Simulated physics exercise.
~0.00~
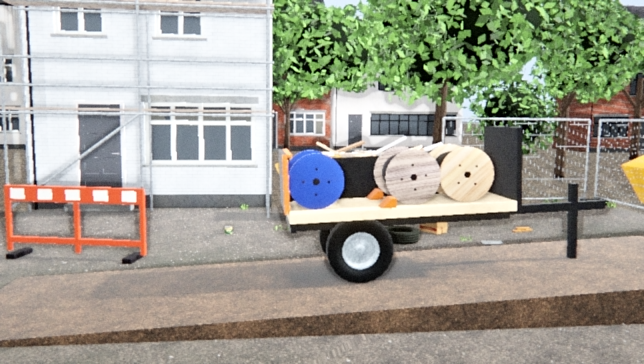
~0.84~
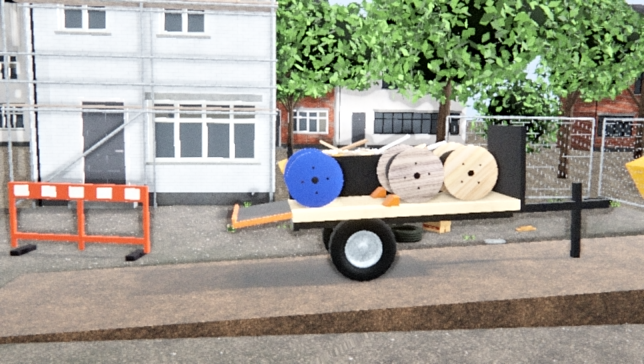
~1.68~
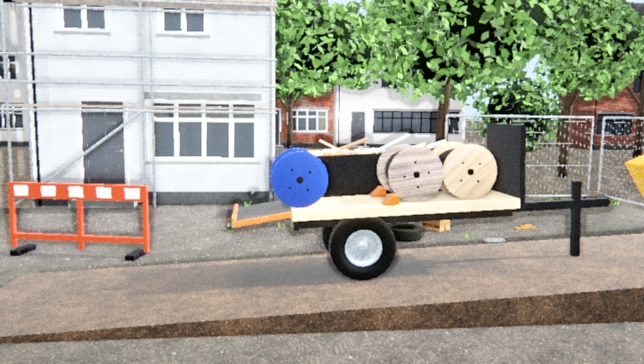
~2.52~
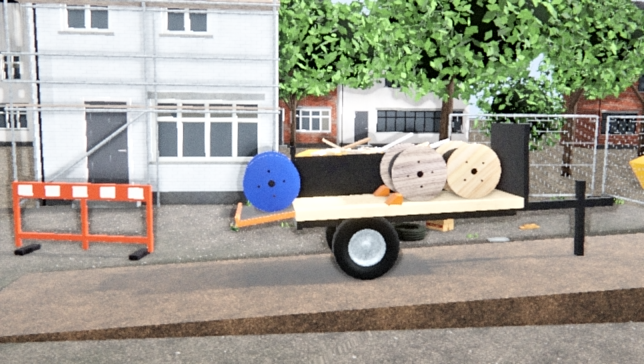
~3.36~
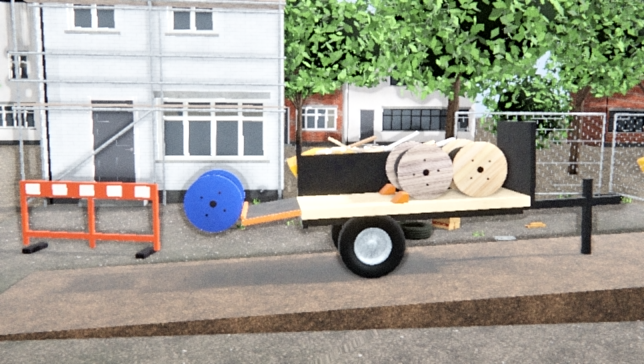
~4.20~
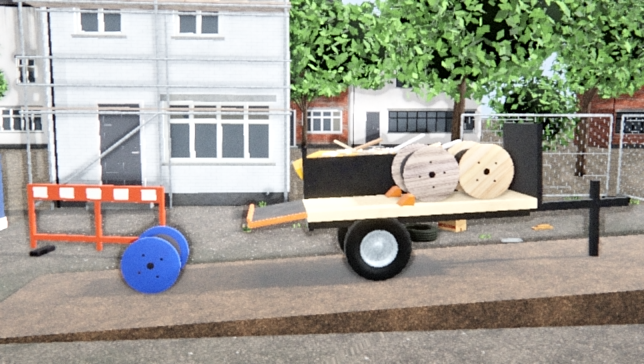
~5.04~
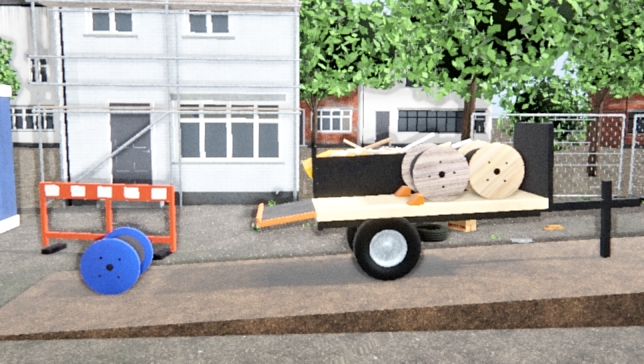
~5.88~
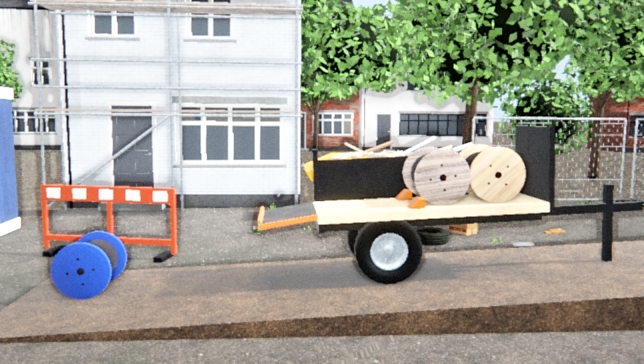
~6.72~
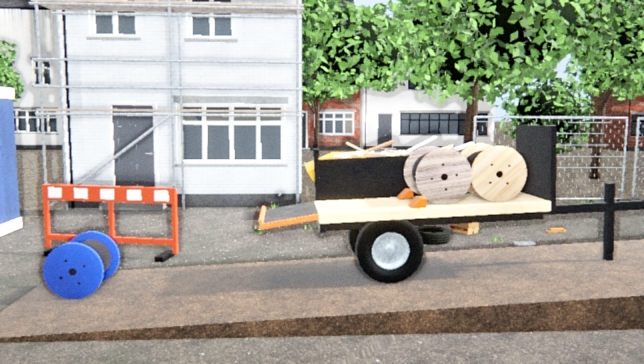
In this clip, a trailer loaded with cable reels stands by a scaffolded house as its tailgate swings down, and the blue reel rolls left off the bed, drops to the ground and ends beside an orange barrier while the wooden reels stay aboard.
